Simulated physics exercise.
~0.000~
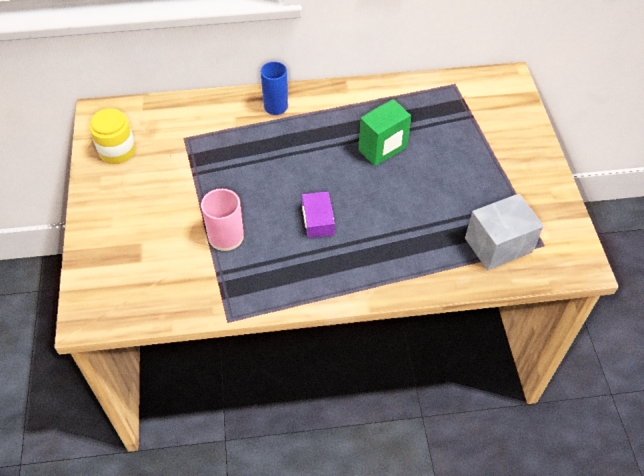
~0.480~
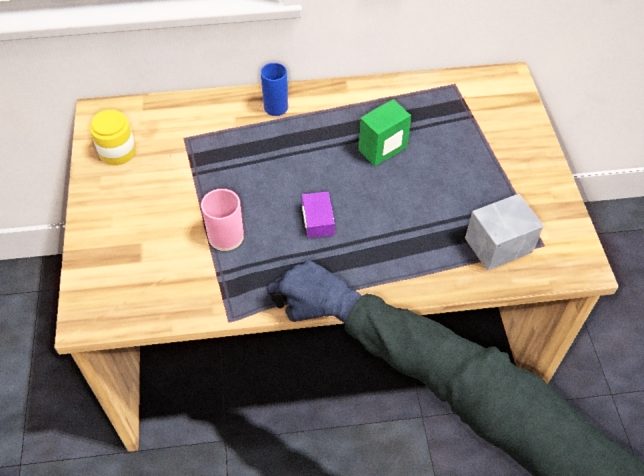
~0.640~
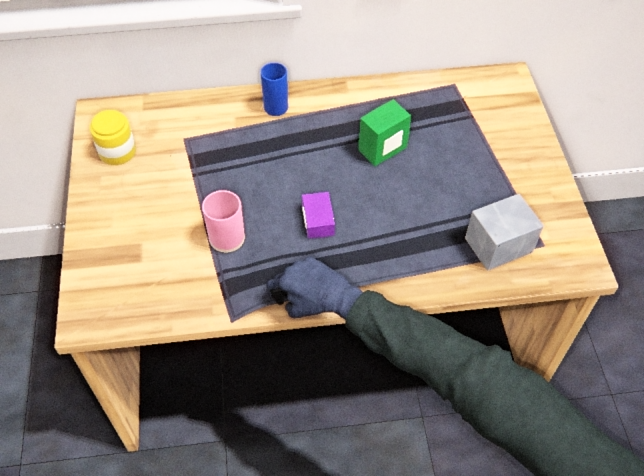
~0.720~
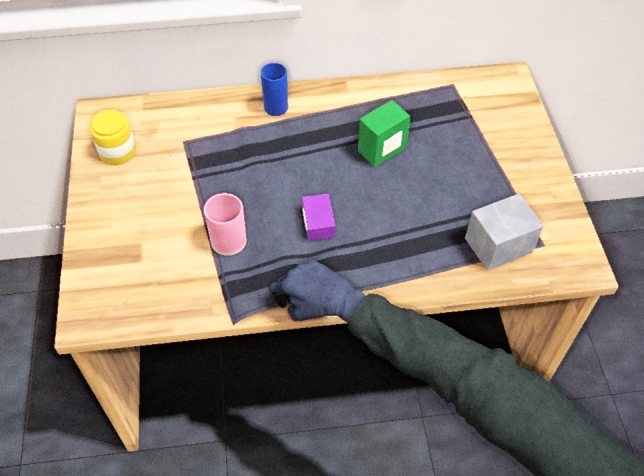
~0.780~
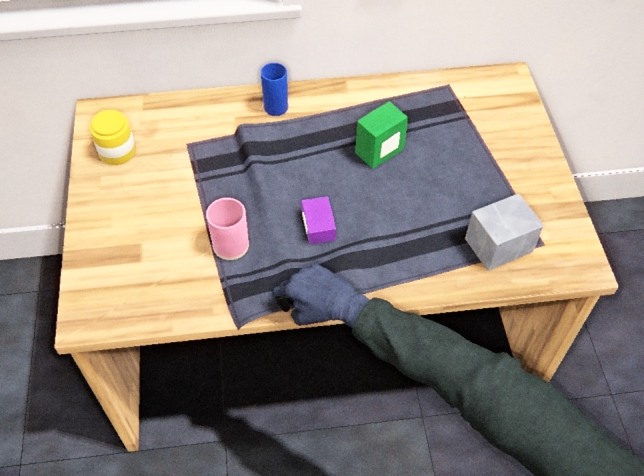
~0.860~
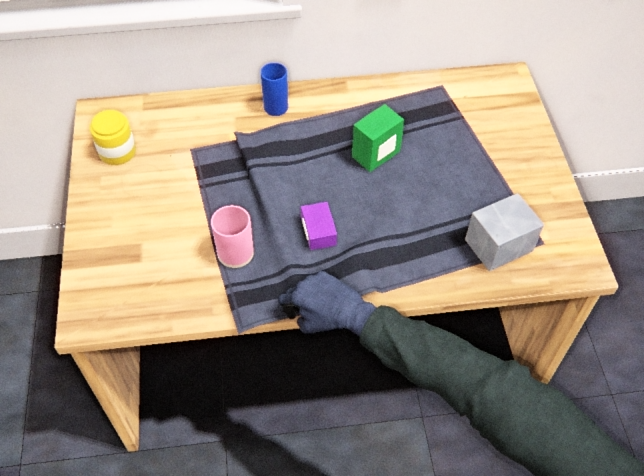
On a wooden table, a gloved hand gripped the near edge of a dark striped cloth and tugged it slightly forward and right, creasing it and shifting the pink mug, purple box and green carton.
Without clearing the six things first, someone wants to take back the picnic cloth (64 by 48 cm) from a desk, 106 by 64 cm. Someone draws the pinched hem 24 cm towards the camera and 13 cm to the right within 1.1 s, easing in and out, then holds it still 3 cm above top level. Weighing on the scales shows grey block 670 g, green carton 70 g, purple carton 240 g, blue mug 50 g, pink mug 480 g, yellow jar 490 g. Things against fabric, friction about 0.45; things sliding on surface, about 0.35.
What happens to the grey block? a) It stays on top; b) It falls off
Option a: It stays on top.
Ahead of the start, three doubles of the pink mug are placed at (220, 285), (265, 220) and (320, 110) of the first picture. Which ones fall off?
So it goes: The first one ends up off, the next ends up off, the last is still up there.
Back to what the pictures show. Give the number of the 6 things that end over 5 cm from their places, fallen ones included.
Tally: 3.
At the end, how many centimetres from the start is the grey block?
Net displacement - grey block 2 cm.
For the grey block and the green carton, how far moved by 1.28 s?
Approx. shift - grey block: 0 cm; green carton: 10 cm.
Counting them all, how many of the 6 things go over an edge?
In total, 2 of the things.
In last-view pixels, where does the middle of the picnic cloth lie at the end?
About (360, 304).
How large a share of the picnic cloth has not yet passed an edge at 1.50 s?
Roughly 80% of it.
At 1.1 s, 95 % of the picnic cloth is still over the top; pink mug 12 cm off its start, purple carton 9 cm off its start, green carton 7 cm off its start.
At 1.3 s, 85 % of the picnic cloth is still over the top; pink mug 20 cm off its start, purple carton 16 cm off its start, green carton 12 cm off its start.
At 1.5 s, 80 % of the picnic cloth is still over the top; grey block 2 cm off its start at (512, 226), pink mug 30 cm off its start at (302, 350), purple carton 23 cm off its start at (348, 305).
At 1.7 s, 65 % of the picnic cloth is still over the top; grey block 3 cm off its start, pink mug over the edge, purple carton over the edge.
At 3.3 s, 55 % of the picnic cloth is still over the top; grey block 3 cm off its start at (511, 230), pink mug over the edge, purple carton over the edge, green carton 30 cm off its start at (339, 224).
